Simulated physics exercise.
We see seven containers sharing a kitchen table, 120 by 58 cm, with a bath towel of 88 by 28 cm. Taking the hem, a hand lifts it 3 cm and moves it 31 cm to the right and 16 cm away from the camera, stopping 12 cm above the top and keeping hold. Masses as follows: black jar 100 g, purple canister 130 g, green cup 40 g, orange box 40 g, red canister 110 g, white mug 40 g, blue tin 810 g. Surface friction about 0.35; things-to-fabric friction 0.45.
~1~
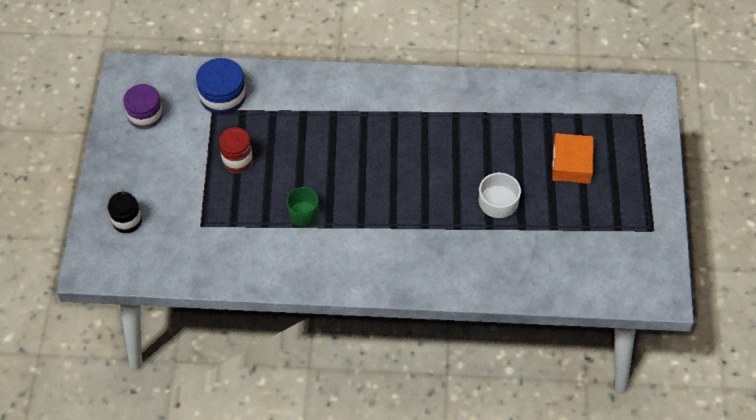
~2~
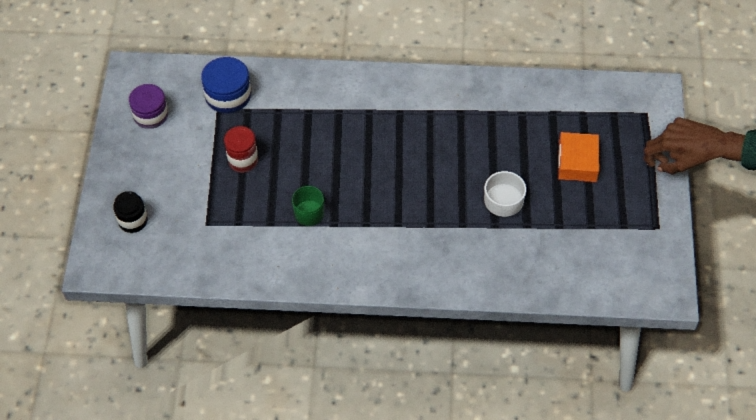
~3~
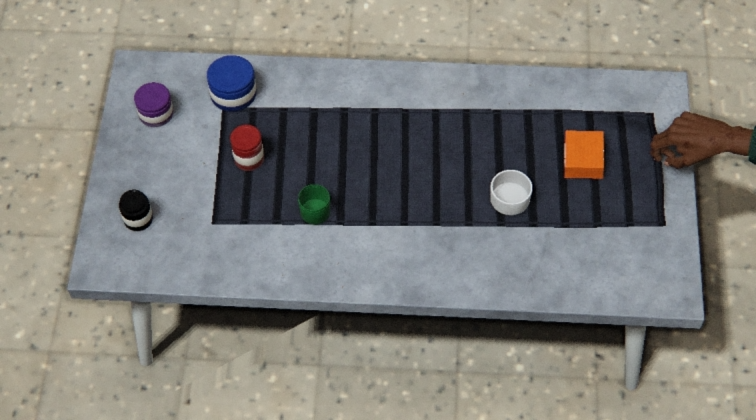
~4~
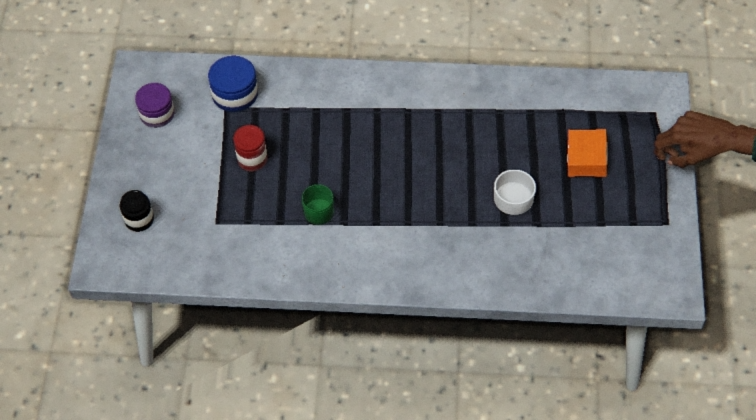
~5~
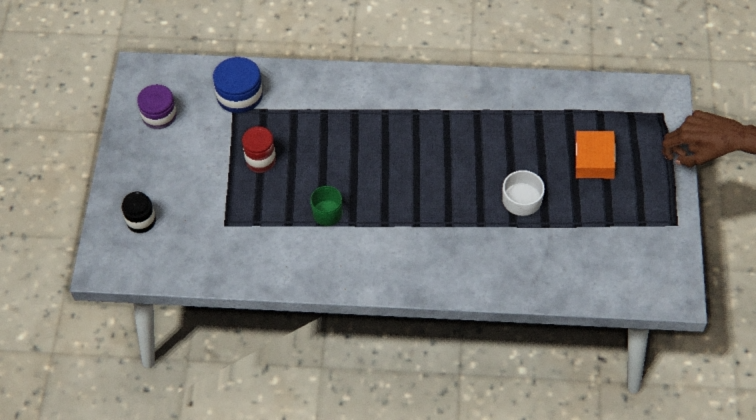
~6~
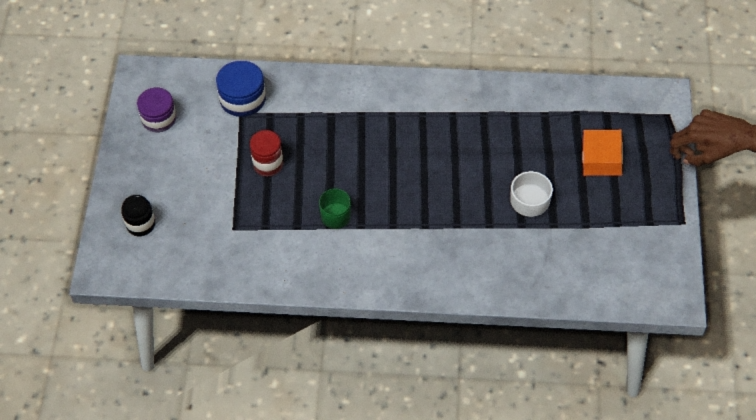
Dark striped cloth sliding slightly right across a grey table as a hand pulls its edge, carrying red, green, white and orange containers.
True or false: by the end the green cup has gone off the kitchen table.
False.
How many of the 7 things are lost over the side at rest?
0 in all.
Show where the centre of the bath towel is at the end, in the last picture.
It sits near (622, 131) in pixels.
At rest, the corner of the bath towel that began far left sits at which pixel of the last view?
About (398, 98).
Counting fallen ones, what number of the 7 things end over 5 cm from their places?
4 in all.
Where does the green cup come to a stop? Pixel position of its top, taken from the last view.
It comes to rest at about (517, 173).
Next, 95 % of the bath towel is still over the top; green cup 13 cm off its start, white mug 14 cm off its start, red canister 13 cm off its start.
Then, 80 % of the bath towel is still over the top; green cup 25 cm off its start, white mug 25 cm off its start, red canister 24 cm off its start.
After that, 70 % of the bath towel is still over the top; green cup 34 cm off its start at (490, 178), white mug 35 cm off its start at (680, 148), red canister 33 cm off its start at (412, 125).
Later, 65 % of the bath towel is still over the top; green cup 39 cm off its start, white mug 41 cm off its start, red canister 37 cm off its start.
At the end, 65 % of the bath towel is still over the top; green cup 40 cm off its start at (517, 173), white mug 42 cm off its start at (712, 145), red canister 38 cm off its start at (437, 121), orange box 34 cm off its start at (739, 108).
